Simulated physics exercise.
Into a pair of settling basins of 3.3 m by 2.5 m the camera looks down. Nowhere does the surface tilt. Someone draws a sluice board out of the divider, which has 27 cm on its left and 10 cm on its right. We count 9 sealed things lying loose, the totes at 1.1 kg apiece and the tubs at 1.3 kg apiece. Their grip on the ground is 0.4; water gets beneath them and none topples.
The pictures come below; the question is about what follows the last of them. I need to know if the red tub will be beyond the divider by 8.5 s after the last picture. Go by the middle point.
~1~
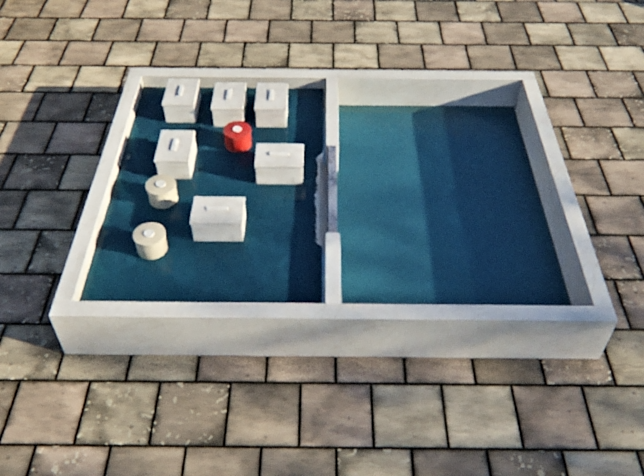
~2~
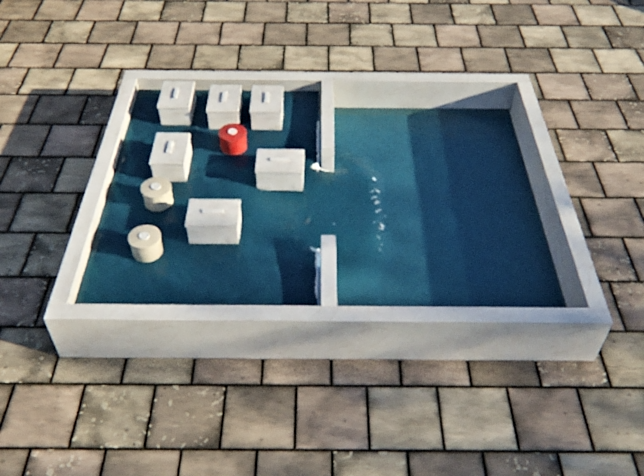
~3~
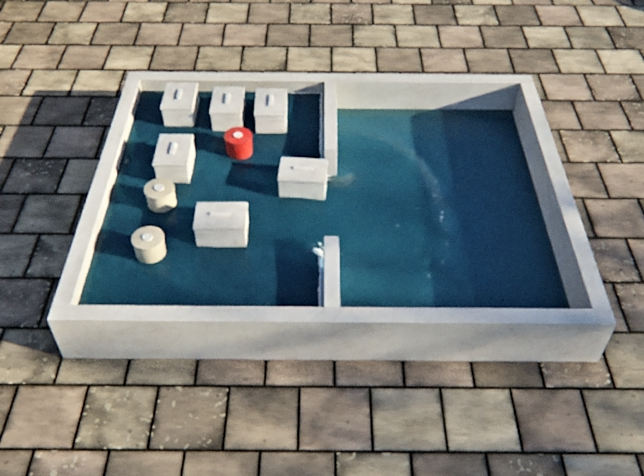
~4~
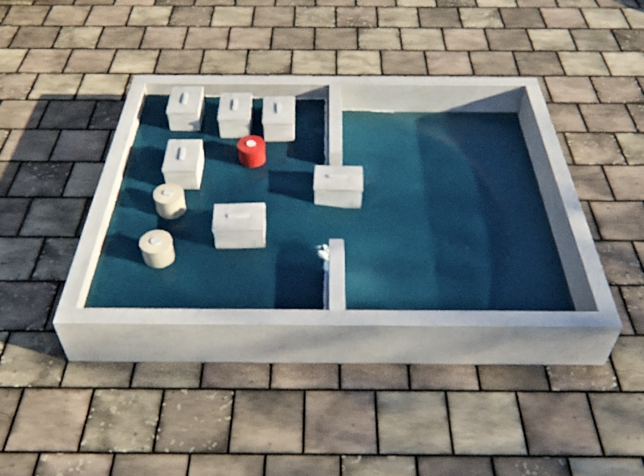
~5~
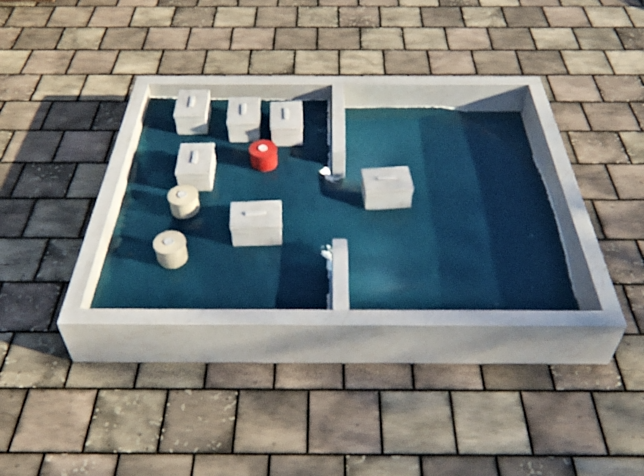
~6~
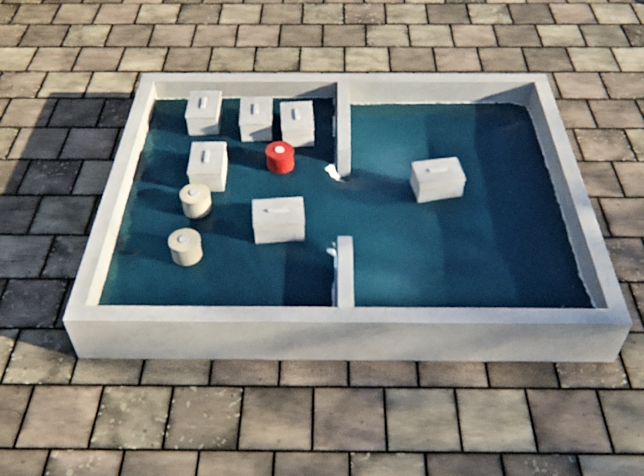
Clears the divider.
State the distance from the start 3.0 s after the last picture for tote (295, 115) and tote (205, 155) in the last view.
The first is 60 cm from its start, the second 30 cm.
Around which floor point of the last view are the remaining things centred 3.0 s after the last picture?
I'd put it close to (313, 199) in the last view.
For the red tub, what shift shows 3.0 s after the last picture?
About 200 cm out of place.
Then, 0.6 s after the last picture the red tub is near (307, 166), 0.6 m from its start, afloat; 1 of 9 are over the mark; 9 afloat.
Then, 3.0 s after the last picture the red tub is near (506, 143), 2.0 m from its start, afloat; 3 of 9 are over the mark; 9 afloat.
Then, 5.5 s after the last picture the red tub is near (446, 186), 1.6 m from its start, afloat; 3 of 9 are over the mark; 9 afloat.
Then, 8.5 s after the last picture the red tub is near (515, 105), 2.2 m from its start, afloat; 3 of 9 are over the mark; 9 afloat.
